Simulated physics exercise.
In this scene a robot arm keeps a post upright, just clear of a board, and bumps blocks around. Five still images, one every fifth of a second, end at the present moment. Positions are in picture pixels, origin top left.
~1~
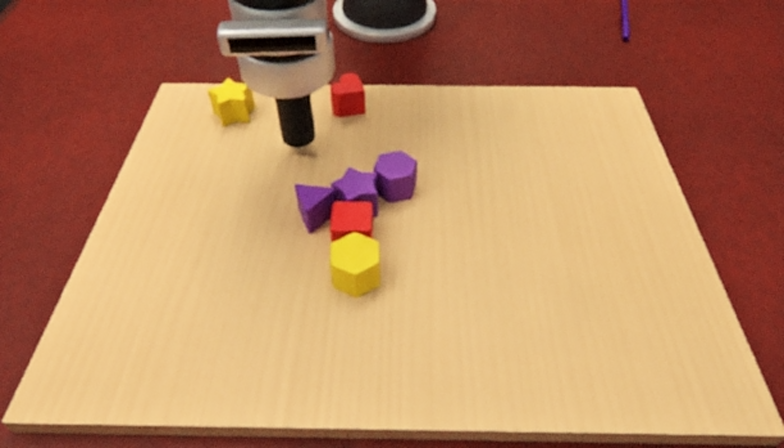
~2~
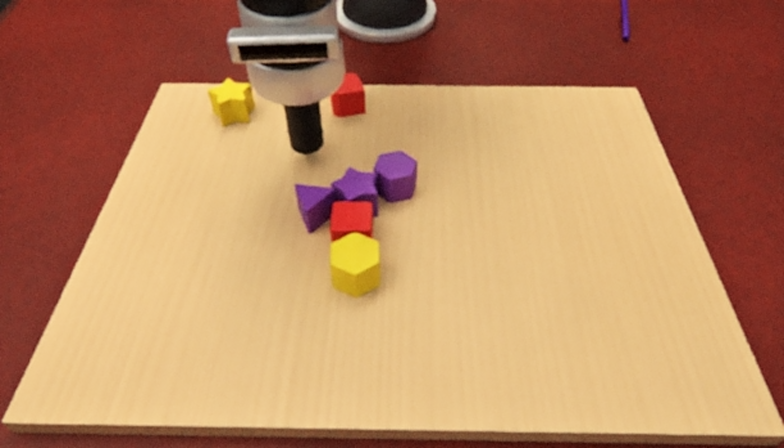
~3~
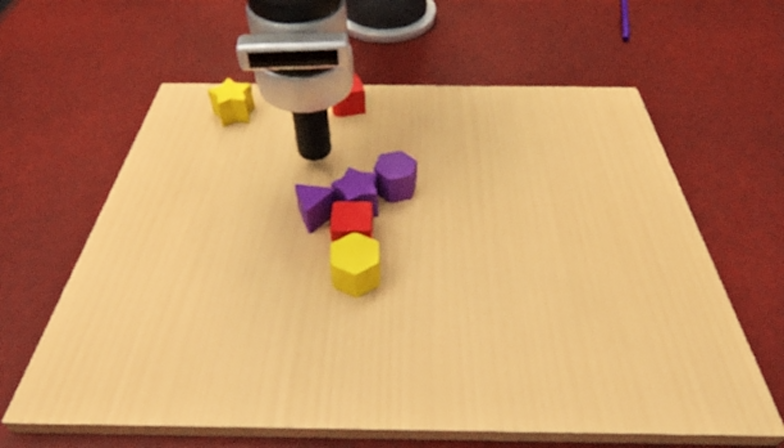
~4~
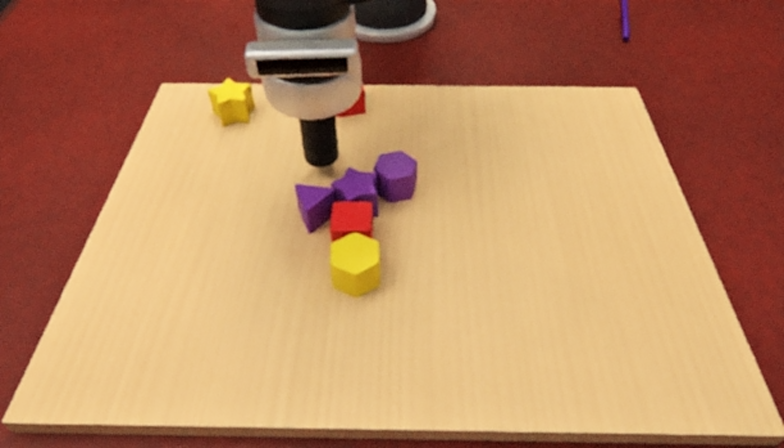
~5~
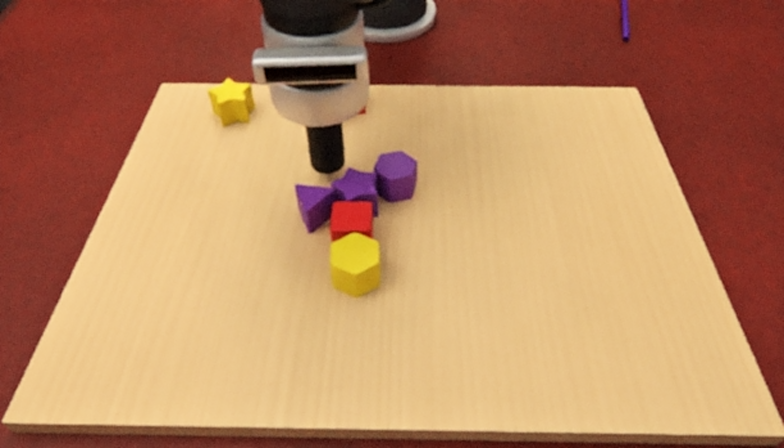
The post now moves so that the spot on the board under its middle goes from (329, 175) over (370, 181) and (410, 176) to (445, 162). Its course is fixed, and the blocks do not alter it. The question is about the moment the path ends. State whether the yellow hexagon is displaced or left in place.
At the end, its place is the same.
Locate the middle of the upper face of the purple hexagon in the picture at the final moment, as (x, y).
The purple hexagon ends near (448, 170).
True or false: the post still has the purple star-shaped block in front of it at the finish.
The statement is incorrect.
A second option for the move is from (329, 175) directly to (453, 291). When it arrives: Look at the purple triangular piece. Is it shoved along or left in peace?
Left in place.
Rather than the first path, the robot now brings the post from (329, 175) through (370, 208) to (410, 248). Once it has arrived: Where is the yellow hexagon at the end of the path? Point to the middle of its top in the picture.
The top centre is at (343, 308).
The first path, step by step. One third of the way, post at (371, 169); purple star-shaped block at (367, 186), turned 35° clockwise; purple hexagon at (406, 166).
Two thirds of the way, post at (412, 164); purple star-shaped block at (370, 185), turned 45° clockwise; purple hexagon at (443, 170), turned 45° clockwise.
At the end, post at (446, 150); yellow hexagon in place; purple star-shaped block at (370, 185), turned 45° clockwise; purple hexagon at (448, 170), turned 55° clockwise.
